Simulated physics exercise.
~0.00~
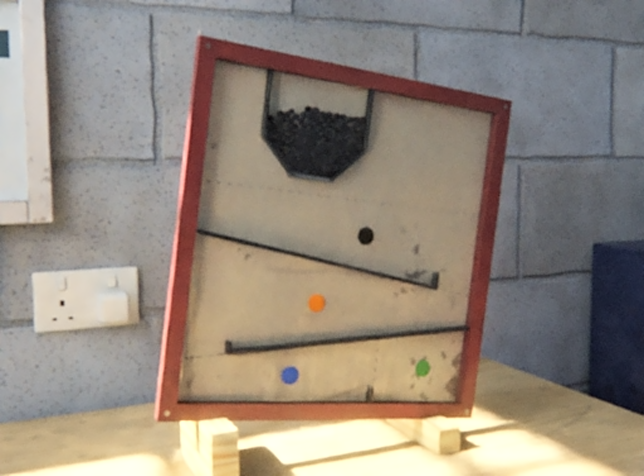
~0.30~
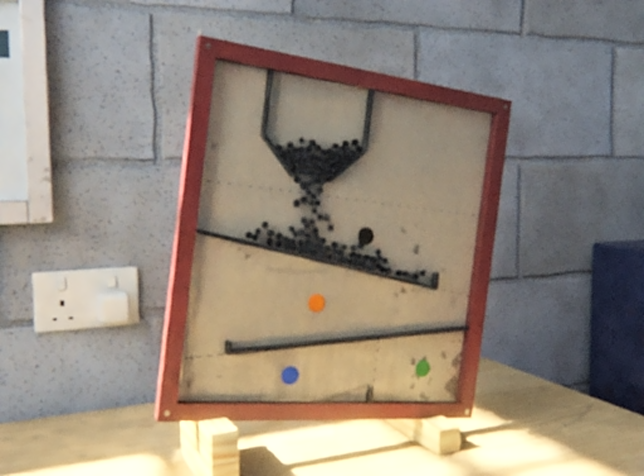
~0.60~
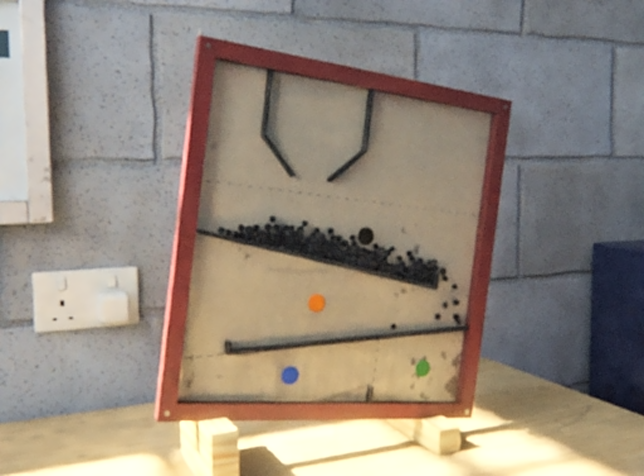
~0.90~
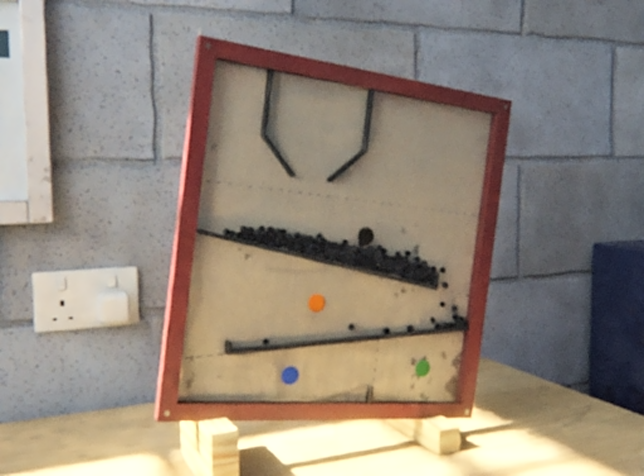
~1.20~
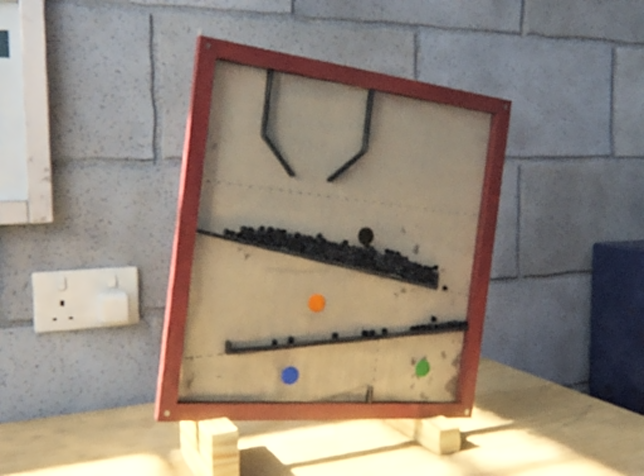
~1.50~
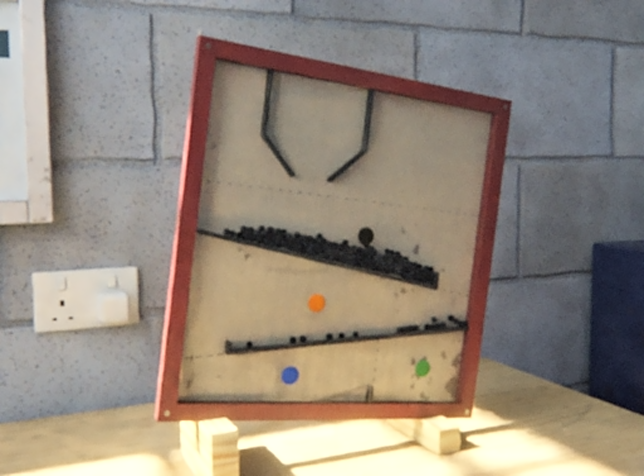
Small black beads fill a hopper at the top of a tilted, red-framed flat case, which stands on wooden blocks on a sunlit table before a grey block wall, seen from the front by a still camera. Below are two sloping ledges and black, orange, blue and green dots. The beads pour through the hopper's opening onto the upper ledge, spreading along it until the hopper is empty. Some spill off its right end onto the lower ledge, and a few roll left. Finally, most rest heaped on the upper ledge, with a thin scattering along the lower one.
